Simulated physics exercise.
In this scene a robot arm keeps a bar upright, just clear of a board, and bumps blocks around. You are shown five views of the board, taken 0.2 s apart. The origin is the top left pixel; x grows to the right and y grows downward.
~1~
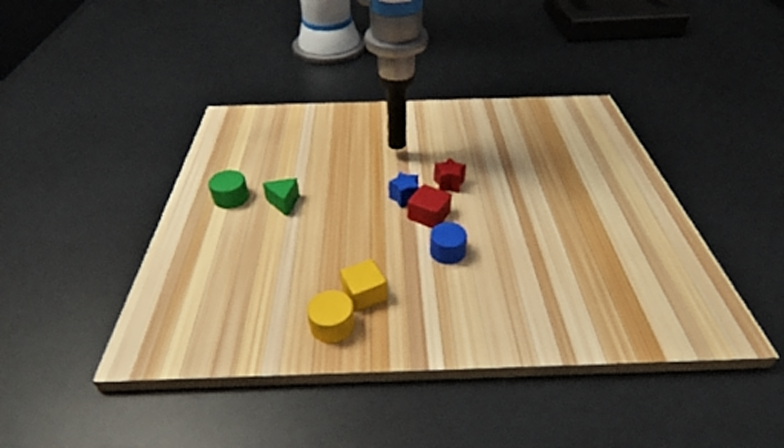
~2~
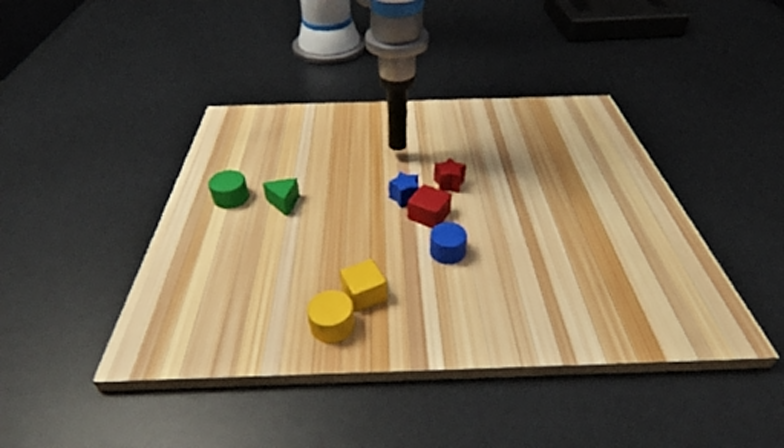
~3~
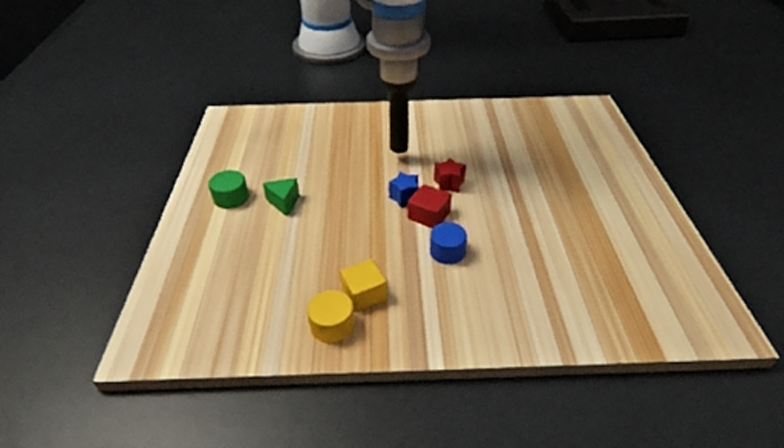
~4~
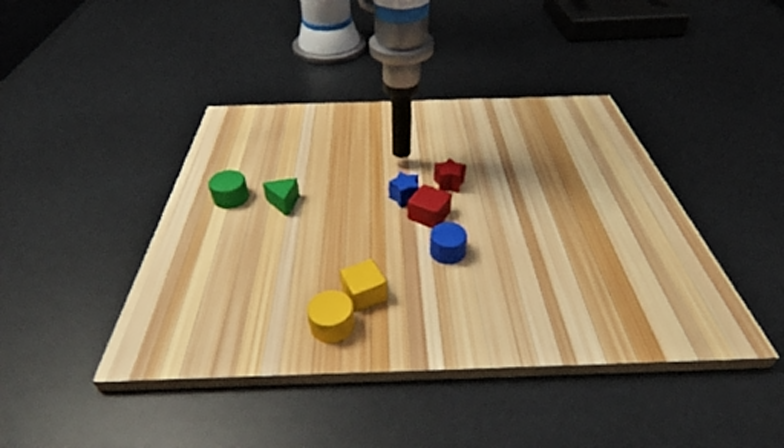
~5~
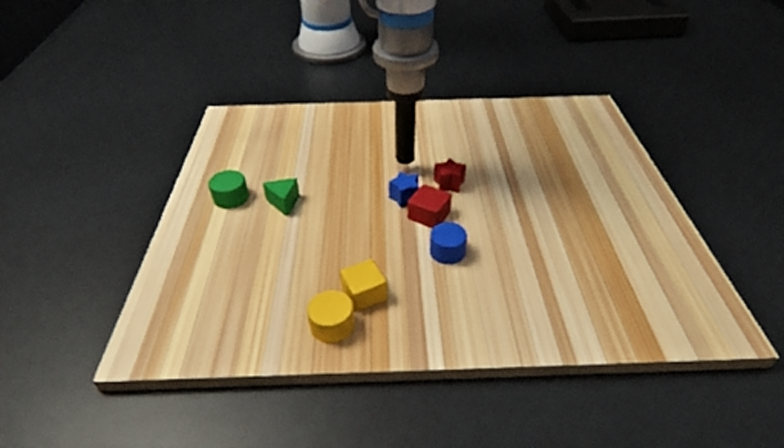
On a striped wooden board scattered with red, blue, green and yellow blocks, a robot arm's dark bar crept slightly toward the viewer and a touch right, nearing the blue star, while the blocks stayed still.
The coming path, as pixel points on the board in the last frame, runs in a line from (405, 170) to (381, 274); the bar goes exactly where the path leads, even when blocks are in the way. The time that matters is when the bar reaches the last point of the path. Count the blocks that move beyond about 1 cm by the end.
I reckon the push displaces two of the blocks by more than 1 cm.
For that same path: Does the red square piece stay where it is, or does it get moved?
Gets moved.
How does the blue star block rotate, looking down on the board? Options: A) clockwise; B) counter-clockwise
B (counter-clockwise)
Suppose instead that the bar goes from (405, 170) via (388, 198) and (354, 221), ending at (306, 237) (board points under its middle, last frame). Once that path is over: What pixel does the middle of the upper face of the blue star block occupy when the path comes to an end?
The answer is (397, 196).
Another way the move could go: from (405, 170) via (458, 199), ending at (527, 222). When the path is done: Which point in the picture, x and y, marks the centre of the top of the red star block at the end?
About (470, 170).
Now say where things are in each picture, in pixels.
The first picture shows bar tip at (397, 145); block tops, yellow square piece at (363, 276); blue star block at (405, 180); red square piece at (430, 197); red star block at (450, 167).
The second picture shows bar at (398, 146); blocks unchanged.
The third picture shows bar at (399, 148); blocks unchanged.
The fourth picture shows bar at (402, 153); blocks unchanged.
The fifth picture shows bar at (405, 159); yellow square piece at (363, 276); blue star block at (405, 180); red square piece at (430, 197); red star block at (450, 167).
What follows on the original path. One third of the way, bar at (398, 189); blue star block at (407, 198), turned 50° anticlockwise; red square piece at (437, 204).
Two thirds of the way, bar at (390, 223); blue star block at (413, 220), turned 95° anticlockwise; red square piece at (445, 210), turned 40° anticlockwise.
At the end, bar at (381, 262); yellow square piece at (361, 278); blue star block at (413, 223), turned 110° anticlockwise; red square piece at (445, 210), turned 40° anticlockwise; red star block in place.
